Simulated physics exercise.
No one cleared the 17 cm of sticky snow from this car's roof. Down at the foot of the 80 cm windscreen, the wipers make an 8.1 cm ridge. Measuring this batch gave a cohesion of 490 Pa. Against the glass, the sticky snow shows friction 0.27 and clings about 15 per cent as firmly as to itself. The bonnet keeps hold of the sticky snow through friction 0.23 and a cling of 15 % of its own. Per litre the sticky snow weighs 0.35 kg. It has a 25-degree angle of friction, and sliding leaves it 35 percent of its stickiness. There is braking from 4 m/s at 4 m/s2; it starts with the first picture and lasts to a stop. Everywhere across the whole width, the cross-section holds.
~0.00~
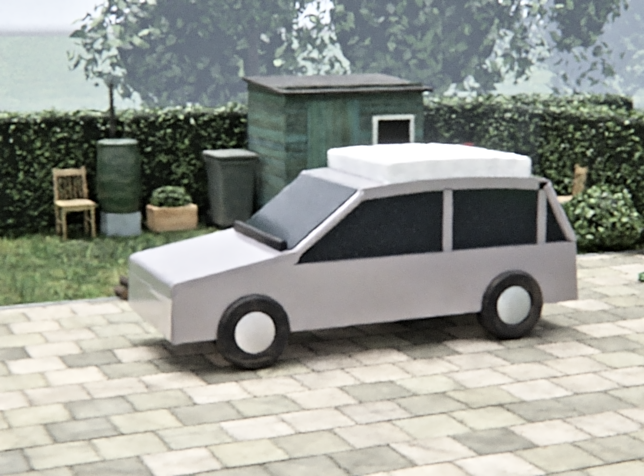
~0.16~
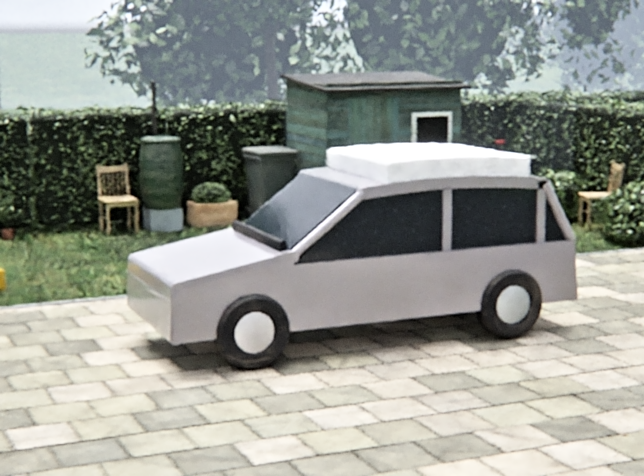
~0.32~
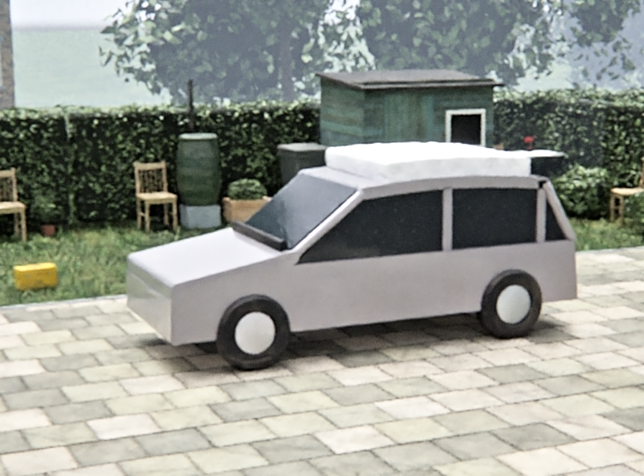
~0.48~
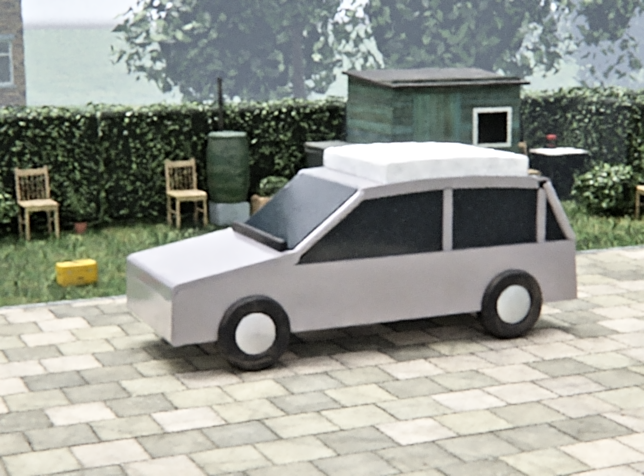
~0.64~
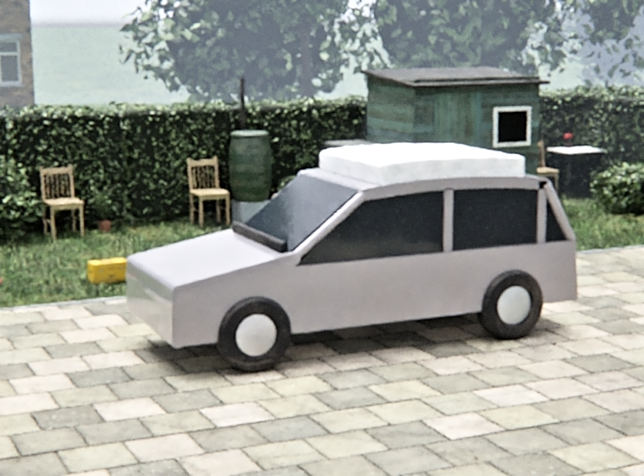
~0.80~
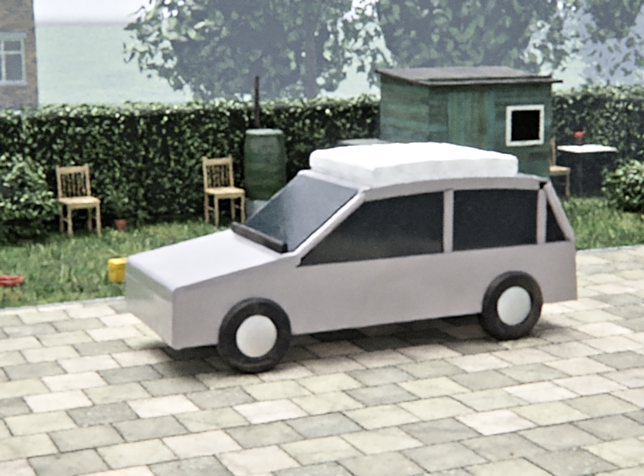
A silver car with a thick white slab on its roof rolled left past a green shed and garden chairs, slowing down as the slab slid slightly forward along the roof.
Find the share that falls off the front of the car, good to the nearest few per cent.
Near 3 per cent.
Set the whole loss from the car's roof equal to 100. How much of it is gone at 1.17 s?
It stands at about 50 percent.
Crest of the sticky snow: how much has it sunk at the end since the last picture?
0 cm.
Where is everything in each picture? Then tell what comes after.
The first frame shows foremost bit of the sticky snow at (388, 168).
The second frame shows foremost bit of the sticky snow at (387, 167).
The third frame shows foremost bit of the sticky snow at (387, 167), its middle shifted 6 mm.
The fourth frame shows foremost bit of the sticky snow at (385, 168), its middle shifted 2.6 cm.
The fifth frame shows foremost bit of the sticky snow at (381, 171), its middle shifted 6.9 cm.
The sixth frame shows foremost bit of the sticky snow at (373, 173), its middle shifted 14 cm.
After 1.17 s, 85 % of the snow is on the roof, 15 % on the glass, none on the bonnet and none has gone off the nose.
After 1.62 s, 69 % of the snow is on the roof, 25 % on the glass, 6 % on the bonnet and none has gone off the nose.
After 2.06 s, 69 % of the snow is on the roof, 18 % on the glass, 13 % on the bonnet and none has gone off the nose.
After 2.50 s, 69 % of the snow is on the roof, 17 % on the glass, 12 % on the bonnet and 2 % has gone off the nose.
After 3.10 s, 69 % of the snow is on the roof, 17 % on the glass, 12 % on the bonnet and 3 % has gone off the nose.
